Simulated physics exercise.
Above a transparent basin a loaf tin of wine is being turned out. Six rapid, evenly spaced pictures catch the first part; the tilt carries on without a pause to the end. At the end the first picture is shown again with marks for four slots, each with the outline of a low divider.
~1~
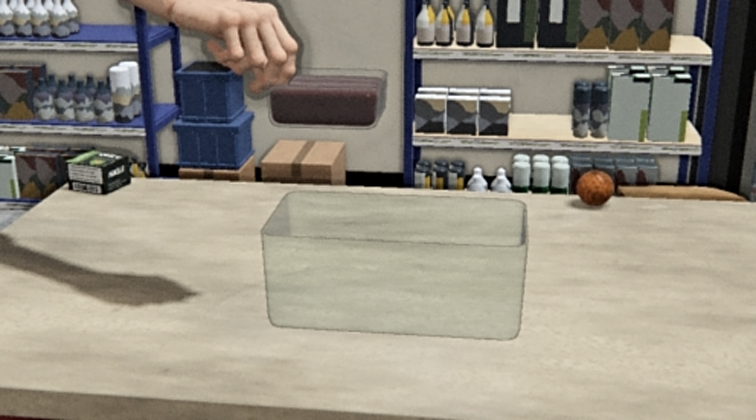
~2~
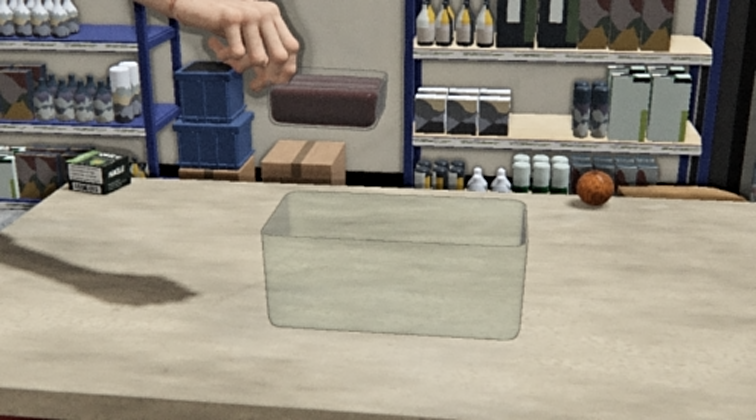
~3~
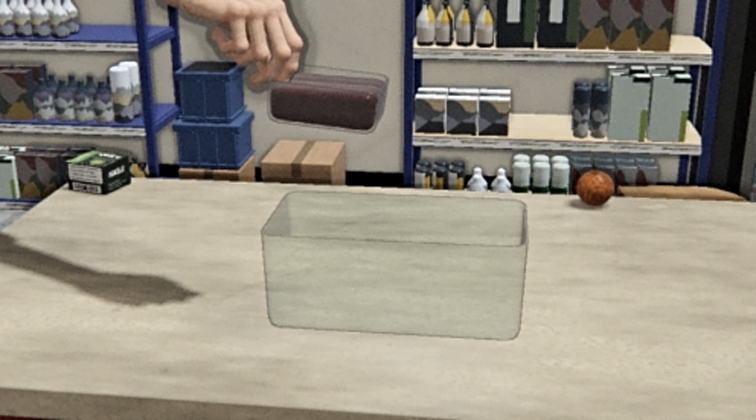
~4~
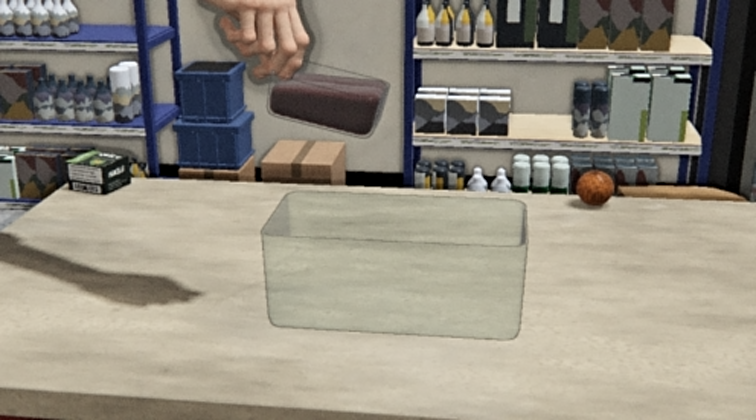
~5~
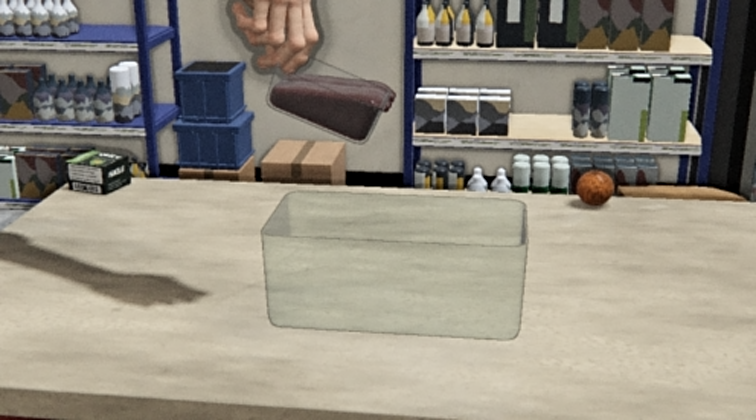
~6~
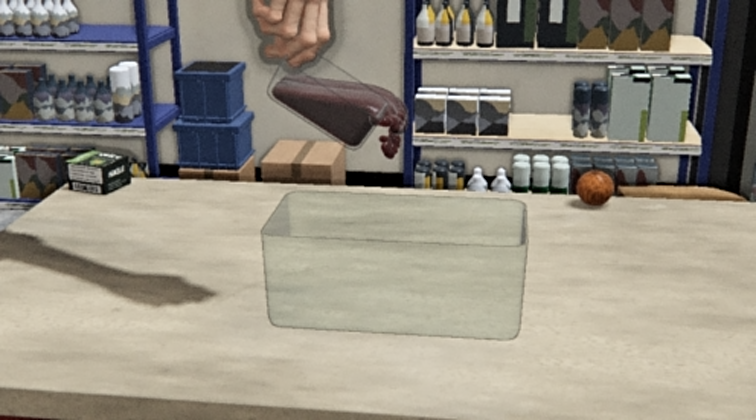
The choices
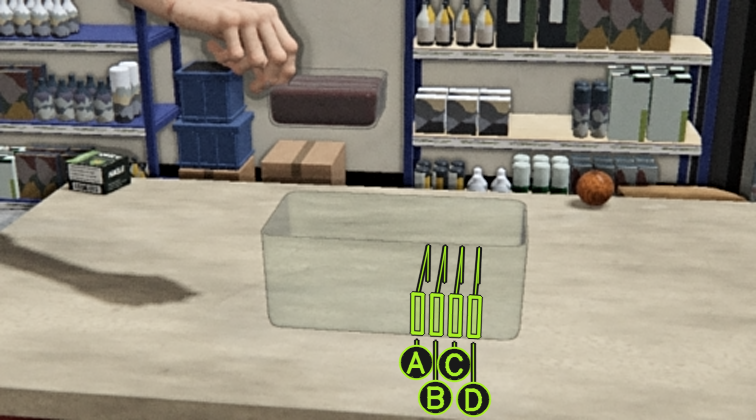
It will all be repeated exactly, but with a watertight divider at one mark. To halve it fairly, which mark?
Go for B.
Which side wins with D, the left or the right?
The left side.
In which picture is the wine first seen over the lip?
In picture 5.
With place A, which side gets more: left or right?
The right side.
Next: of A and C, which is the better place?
That is place A.
On the marked copy, A at (416, 340); B at (435, 341); C at (454, 342); D at (473, 343).
With A, about 28 % ends left of the wall and 71 % right of it.
With B, about 49 % ends left of the wall and 50 % right of it.
With C, about 91 % ends left of the wall and 8 % right of it.
With D, about 97 % ends left of the wall and 2 % right of it.
